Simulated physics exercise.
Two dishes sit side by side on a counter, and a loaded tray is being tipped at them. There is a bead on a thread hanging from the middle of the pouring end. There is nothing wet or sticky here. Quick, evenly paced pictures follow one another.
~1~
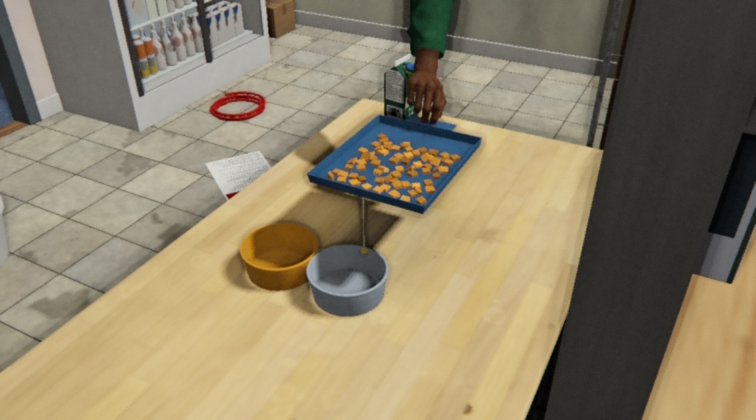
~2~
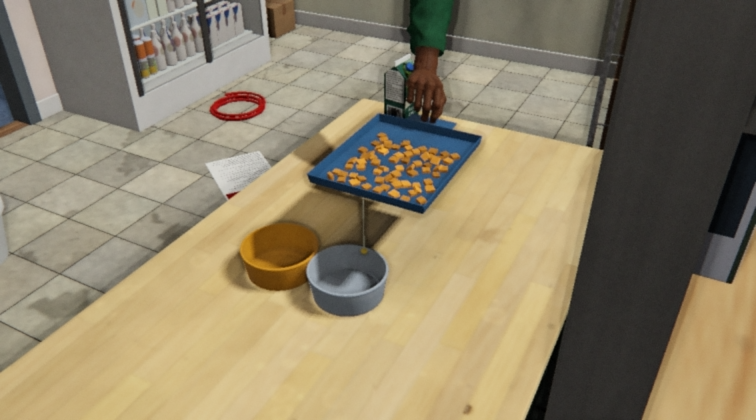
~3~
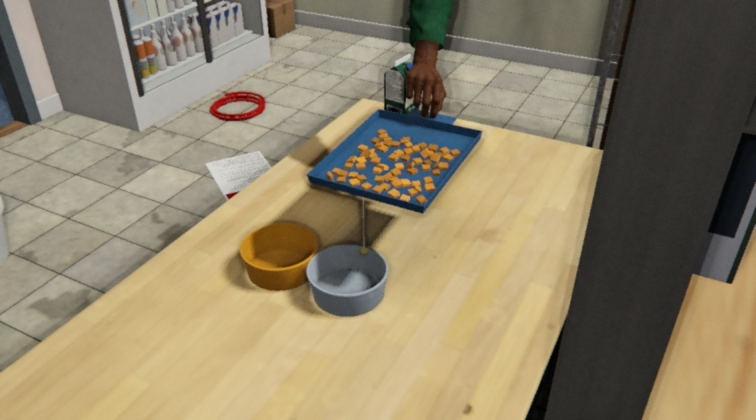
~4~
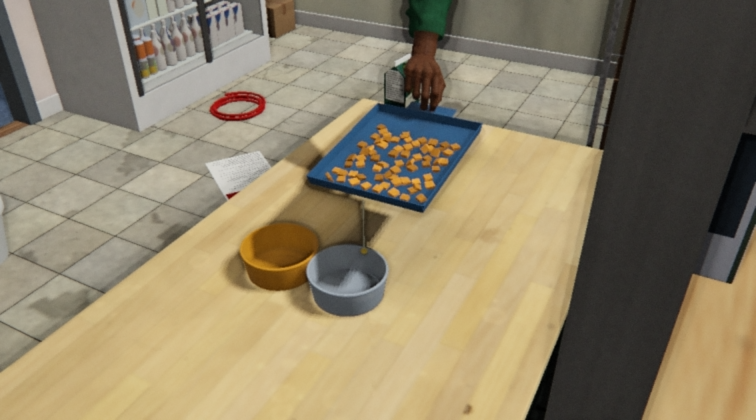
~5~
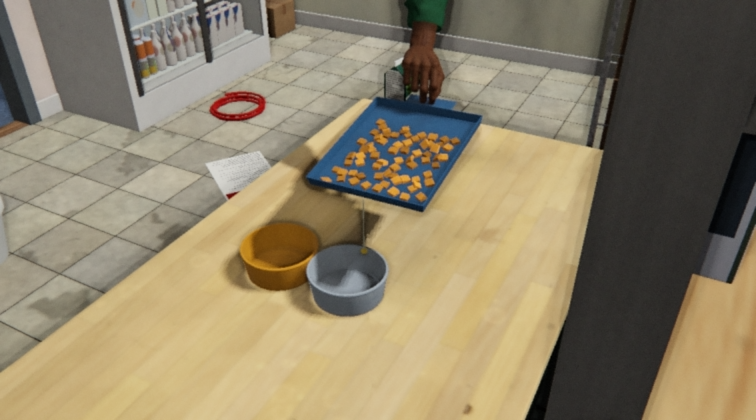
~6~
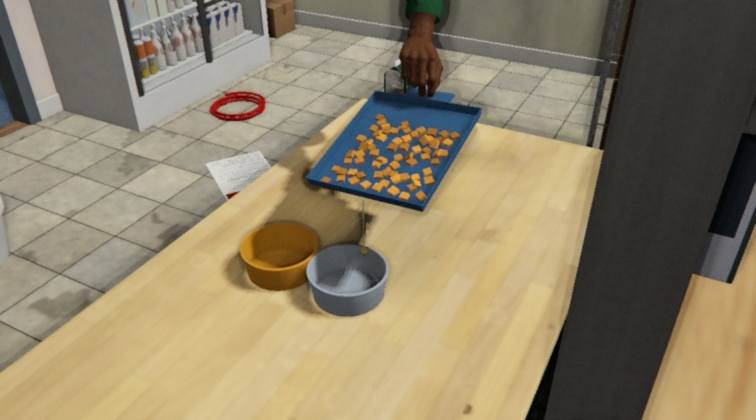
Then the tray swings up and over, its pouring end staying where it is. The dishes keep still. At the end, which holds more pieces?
The right dish.
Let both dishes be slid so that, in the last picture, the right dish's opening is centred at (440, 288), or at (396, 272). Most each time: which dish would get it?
The leftmost dish, then the leftmost dish.
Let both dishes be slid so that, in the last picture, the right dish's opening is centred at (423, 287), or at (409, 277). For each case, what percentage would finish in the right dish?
In order, 0 % and 10 %.
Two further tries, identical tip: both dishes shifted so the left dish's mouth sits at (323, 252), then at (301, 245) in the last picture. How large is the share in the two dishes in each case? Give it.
Some 80 and then some 80 per cent.
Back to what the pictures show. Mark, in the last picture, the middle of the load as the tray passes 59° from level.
Mark it at roughly (358, 173) in the final frame.
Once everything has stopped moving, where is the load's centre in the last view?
Centre at rest: Close to (333, 292).
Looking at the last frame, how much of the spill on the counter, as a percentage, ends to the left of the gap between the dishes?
Around 30 %.
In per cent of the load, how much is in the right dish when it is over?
Around 60 in every hundred pieces.
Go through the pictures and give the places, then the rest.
Corners of the pouring end near (309, 173) and (423, 205), level; middle of the load near (400, 169), small crackers; left dish near (258, 276); right dish near (327, 302); bead on its thread near (364, 251), in the first picture.
Corners of the pouring end near (309, 173) and (423, 205), level; middle of the load near (400, 169), in the second picture.
Corners of the pouring end near (309, 174) and (423, 205), tipped barely, lowest at the left corner; middle of the load near (400, 167), in the third picture.
Corners of the pouring end near (309, 175) and (422, 204), tipped a little, lowest at the left corner; middle of the load near (400, 164), in the fourth picture.
Corners of the pouring end near (309, 176) and (422, 204), tipped a little, lowest at the left corner; middle of the load near (399, 161), in the fifth picture.
Corners of the pouring end near (308, 177) and (422, 204), tipped a little, lowest at the left corner; middle of the load near (399, 158); left dish near (258, 276); right dish near (327, 302), in the sixth picture.
Shortly afterwards, tray tipped steeply; all but a few on the tray; a little in the air.
Next, tray tipped right over; the bulk on the tray; a little in the right dish; only a few in the left dish; a little in the air.
Some moments later, tray tipped past a quarter turn; near two thirds in the right dish; near a quarter in the left dish; a little outside both.
In the end, tray tipped past a quarter turn; near two thirds in the right dish; near a quarter in the left dish; a little outside both.
